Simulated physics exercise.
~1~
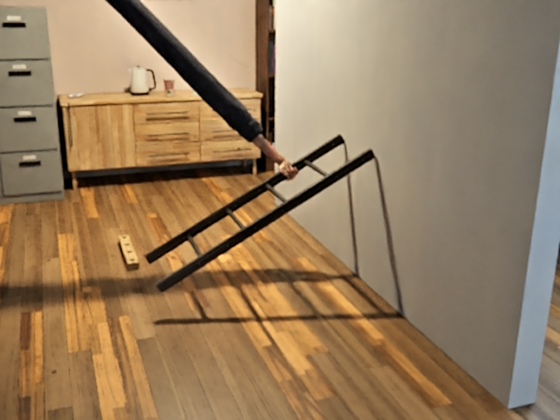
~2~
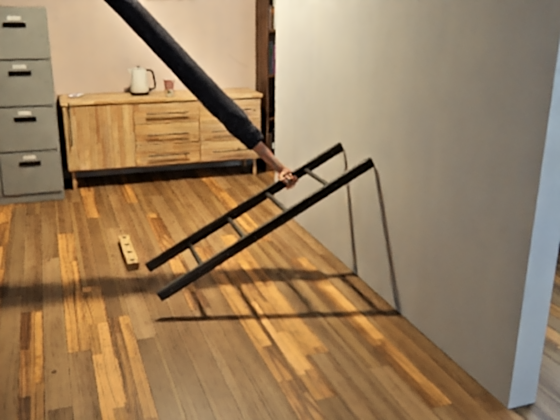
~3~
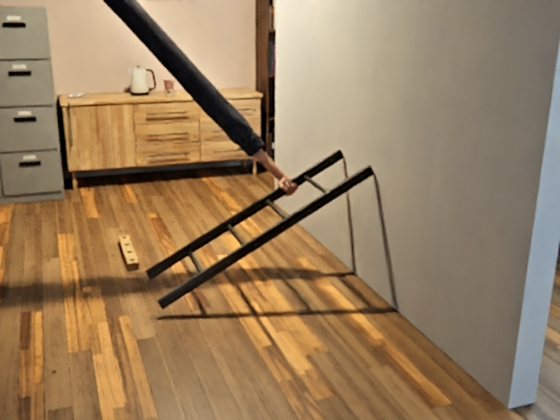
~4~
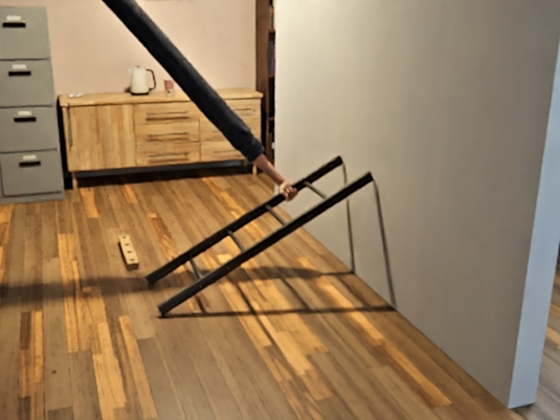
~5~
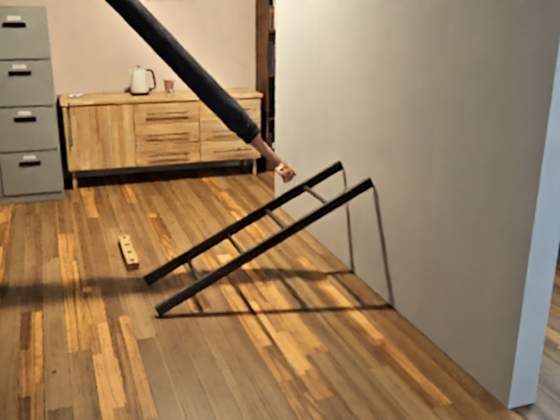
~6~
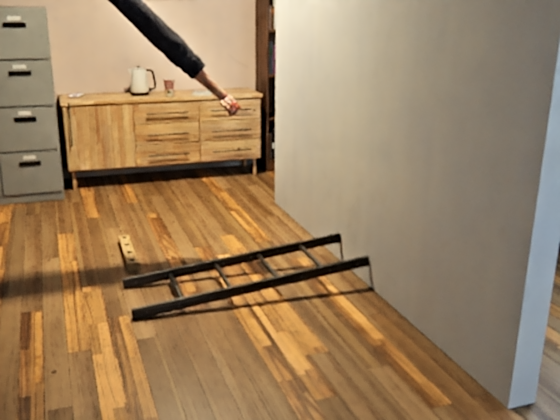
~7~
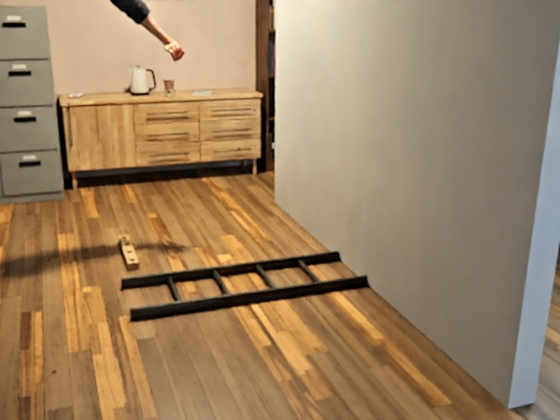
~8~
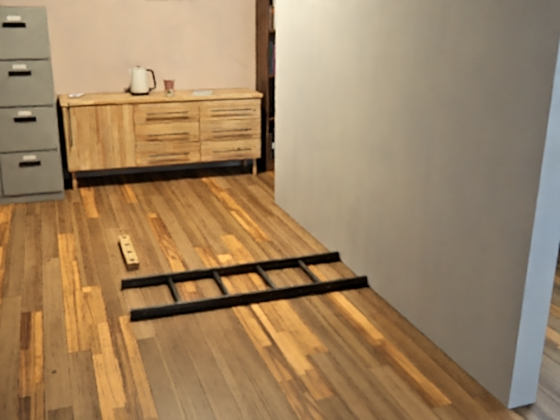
A black ladder-like rack is held by a hand at a low slant against a grey wall and lowered slightly before the hand lets go and withdraws. The rack then slides down the wall and ends lying flat on the wooden floor, beside a small batten that stays still.
